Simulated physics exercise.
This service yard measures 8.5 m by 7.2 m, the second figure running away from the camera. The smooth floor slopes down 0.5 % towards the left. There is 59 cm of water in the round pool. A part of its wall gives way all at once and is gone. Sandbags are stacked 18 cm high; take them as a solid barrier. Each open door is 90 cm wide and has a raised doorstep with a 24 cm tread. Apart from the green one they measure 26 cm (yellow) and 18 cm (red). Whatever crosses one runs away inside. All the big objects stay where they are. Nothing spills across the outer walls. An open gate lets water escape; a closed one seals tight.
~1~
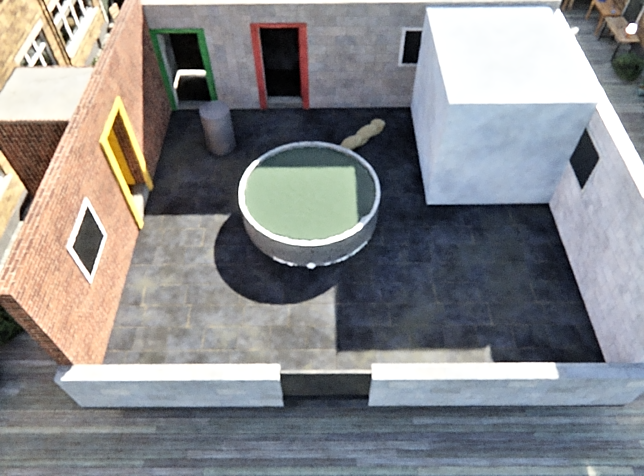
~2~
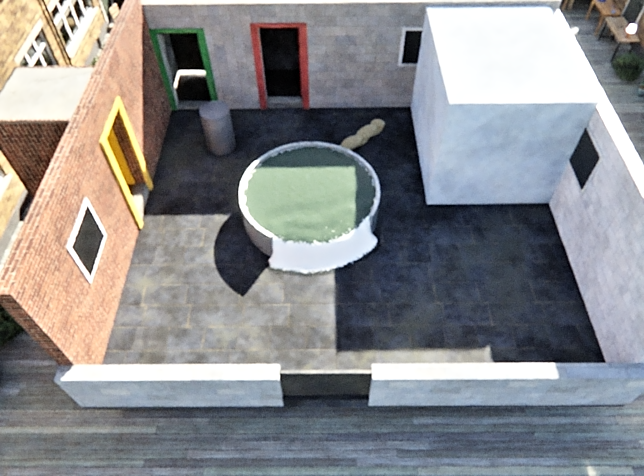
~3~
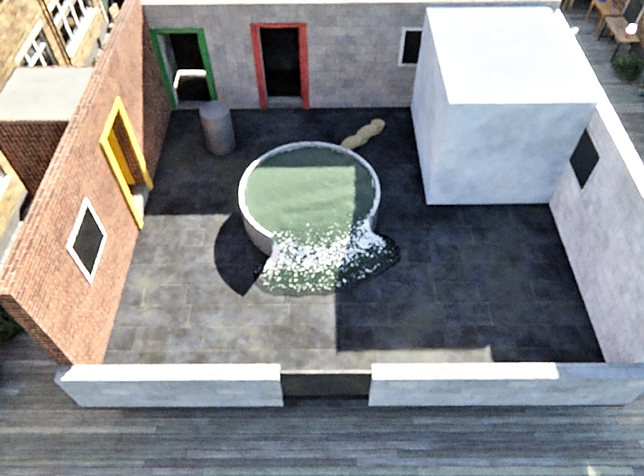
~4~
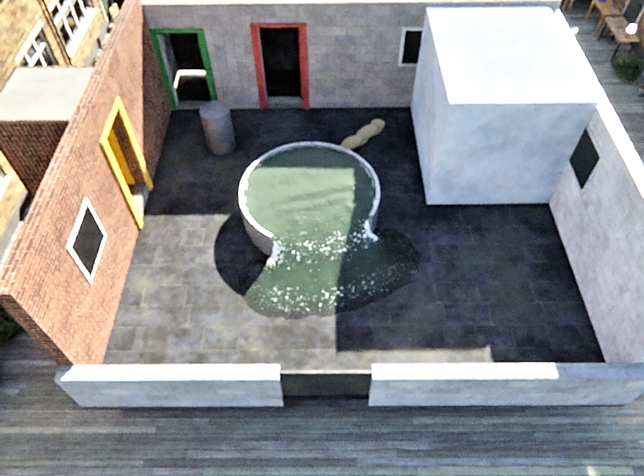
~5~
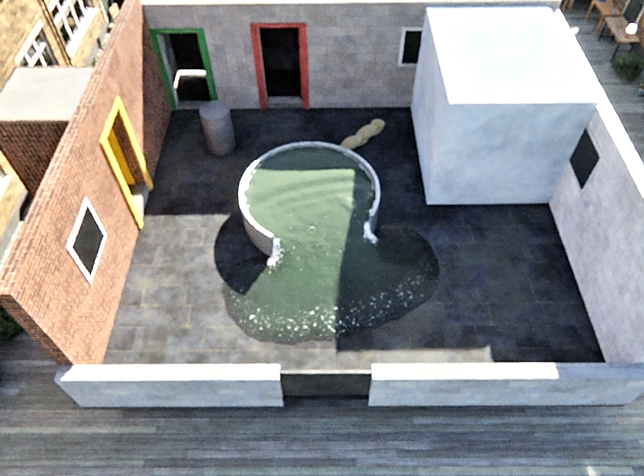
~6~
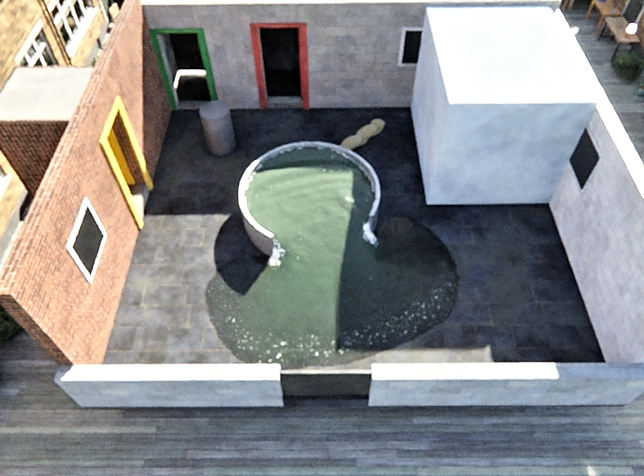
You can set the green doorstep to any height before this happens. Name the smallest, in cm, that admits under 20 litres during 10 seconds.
At least 8 cm or so.
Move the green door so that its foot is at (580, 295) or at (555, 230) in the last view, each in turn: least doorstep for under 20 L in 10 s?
About 13.0 and 13.5 cm.
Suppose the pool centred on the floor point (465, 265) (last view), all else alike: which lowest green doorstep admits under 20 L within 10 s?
About 9.5 cm.
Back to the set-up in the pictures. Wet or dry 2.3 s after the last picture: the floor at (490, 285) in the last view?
It is wet.
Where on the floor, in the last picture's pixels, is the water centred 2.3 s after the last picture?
At about (346, 293).
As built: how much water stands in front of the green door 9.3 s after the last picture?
Roughly 9.5 cm deep.
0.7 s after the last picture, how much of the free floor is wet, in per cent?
About 30 per cent.
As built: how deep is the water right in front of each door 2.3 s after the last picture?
Depths in cm: Yellow 0, red 0, green 0.
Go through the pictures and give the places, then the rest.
Still water, 59 cm deep, in the round pool at (310, 192); the green door at (187, 75) is dry, in the first frame.
The front is at (281, 271), 0.3 m from the gap at (327, 255); 0.4 m2 of floor is wet, 59 cm left at the back, in the second frame.
The front is at (267, 290), 0.8 m from the gap at (327, 256); 1.7 m2 of floor is wet, 59 cm left at the back, in the third frame.
The front is at (411, 275), 1.2 m from the gap at (327, 257); 3.5 m2 of floor is wet, 59 cm left at the back, in the fourth frame.
Water pours out at (327, 257) and has run 1.7 m, to (264, 336); about 5 cm deep outside, 59 cm at the back, in the fifth frame.
The gap is at (327, 257), the front 2.2 m out at (255, 362); the back of the round pool holds 57 cm; 5.0 m in a straight line remain to the green door at (187, 75), in the sixth frame.
Then, 0.7 s after the last picture water covers 30 % of the floor, deepest (30 cm) near (326, 385); it has not reached the green door.
Then, 2.3 s after the last picture water covers 40 % of the floor, deepest (38 cm) near (612, 384); it has not reached the green door.
Then, 9.3 s after the last picture water covers 95 % of the floor, deepest (14 cm) near (378, 224); 10 cm at the green door, 18 litres in over its 8 cm doorstep.
At the green door as built, the water peaked near 12 cm, 6.3 s after the last picture.
With a doorstep of 7 cm, 29 litres would have come in within the 10 s; with 9.5 cm, 7 litres. So under 20 litres takes about 8 cm.
